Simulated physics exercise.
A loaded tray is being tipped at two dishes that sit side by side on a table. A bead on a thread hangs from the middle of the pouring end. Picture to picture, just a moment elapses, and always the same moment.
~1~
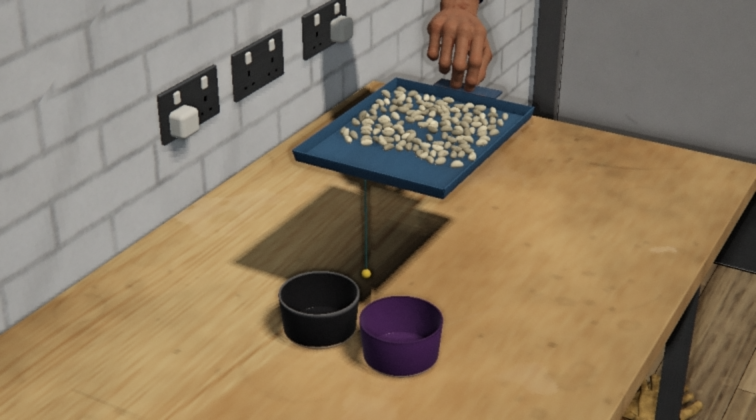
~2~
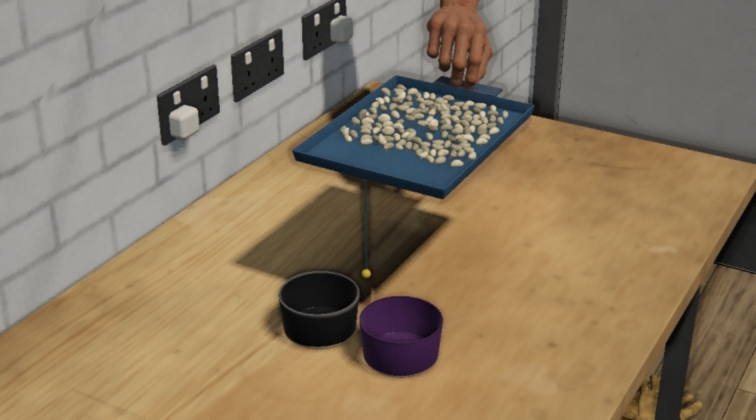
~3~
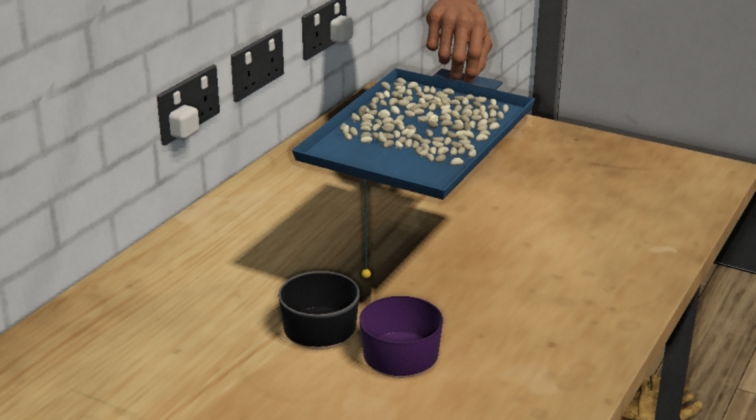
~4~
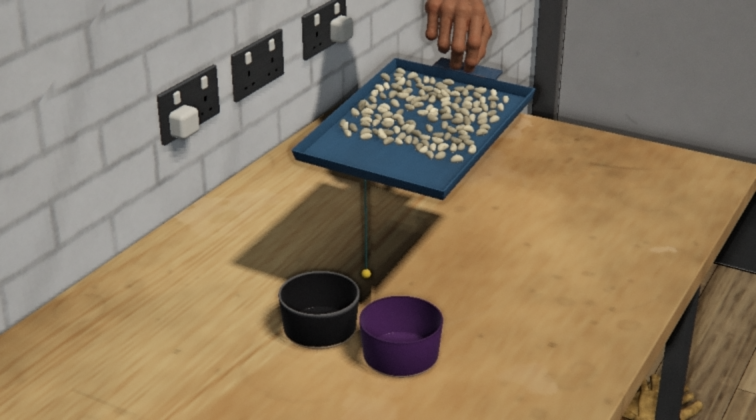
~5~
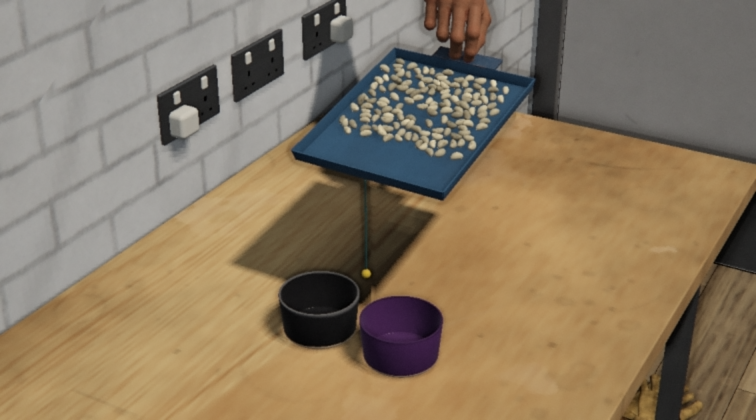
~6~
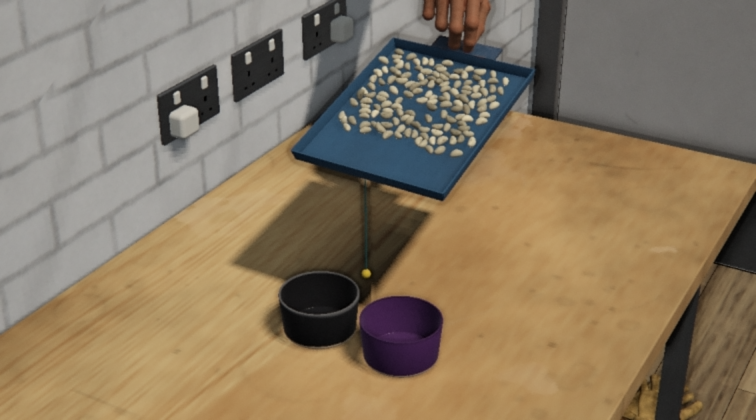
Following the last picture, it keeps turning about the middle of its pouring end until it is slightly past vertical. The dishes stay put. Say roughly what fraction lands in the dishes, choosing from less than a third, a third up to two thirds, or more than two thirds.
I would say more than two thirds.
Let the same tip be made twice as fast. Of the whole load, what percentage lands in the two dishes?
About 70 %.
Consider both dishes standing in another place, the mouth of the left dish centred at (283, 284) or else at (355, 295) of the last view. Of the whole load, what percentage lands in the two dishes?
Trial 1 50%, trial 2 60%.
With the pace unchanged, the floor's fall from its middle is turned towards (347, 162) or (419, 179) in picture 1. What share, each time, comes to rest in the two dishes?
First case about 50 percent; second case about 50 percent.
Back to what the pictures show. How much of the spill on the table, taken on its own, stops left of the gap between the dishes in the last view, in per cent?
Roughly 60 %.
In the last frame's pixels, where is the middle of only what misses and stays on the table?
Look around pixel (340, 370).
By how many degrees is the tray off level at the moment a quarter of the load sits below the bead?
About 100 degrees.
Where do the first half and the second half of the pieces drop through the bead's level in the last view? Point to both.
First near (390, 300), later near (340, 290).
Soon, tray tipped steeply; nearly all on the tray; a small part in the air.
A while on, tray tipped right over; most on the tray; a small part in the right dish; a small part in the left dish; a small part outside both; a small part in the air.
Towards the end, tray tipped past a quarter turn; about half in the right dish; about a third in the left dish; a small part outside both.
Finally, tray tipped past a quarter turn; about half in the right dish; about a third in the left dish; a small part outside both.
